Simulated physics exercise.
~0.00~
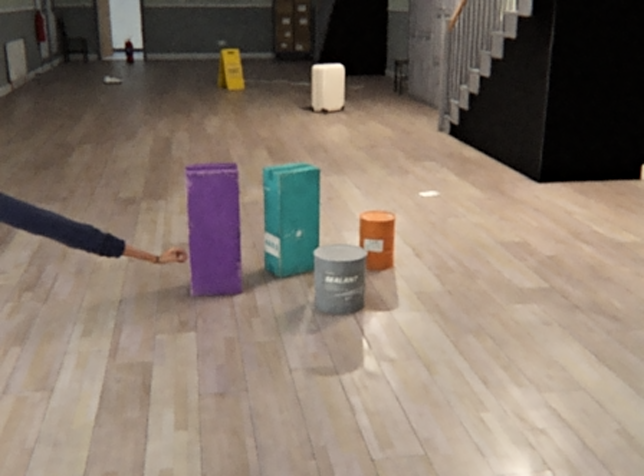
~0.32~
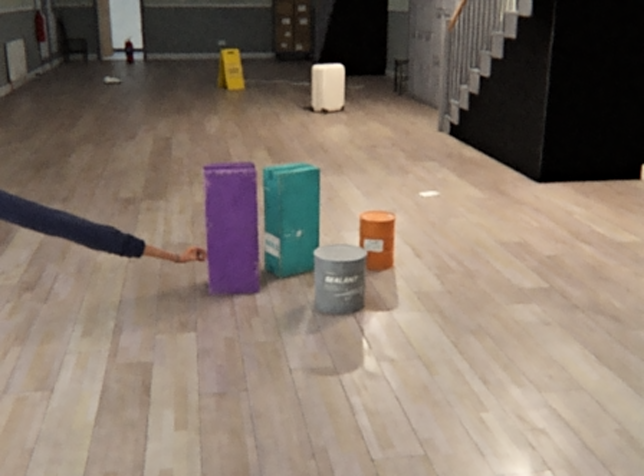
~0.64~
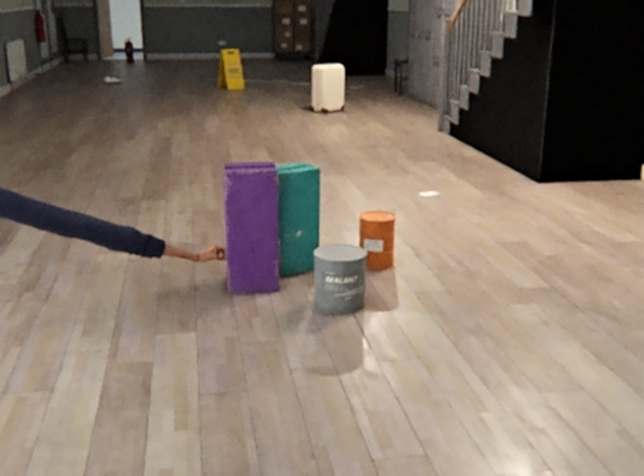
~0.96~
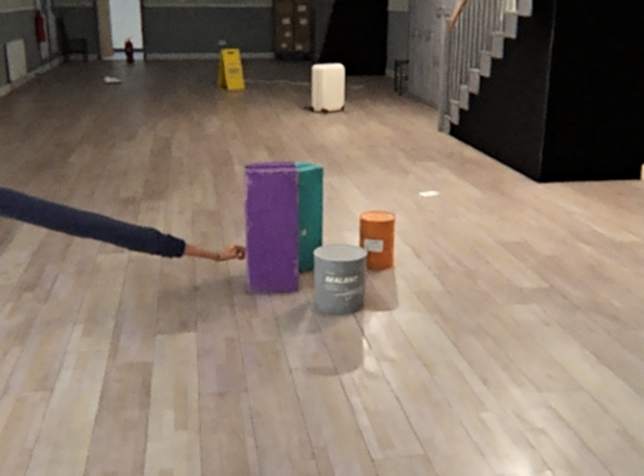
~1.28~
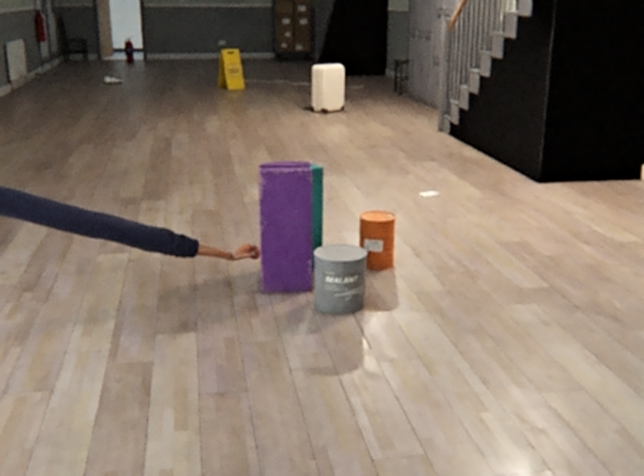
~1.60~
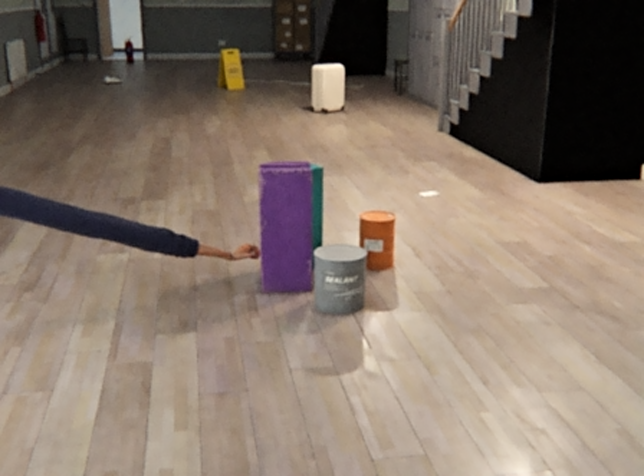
A hand pushes the upright purple box right until it mostly hides the turquoise box.
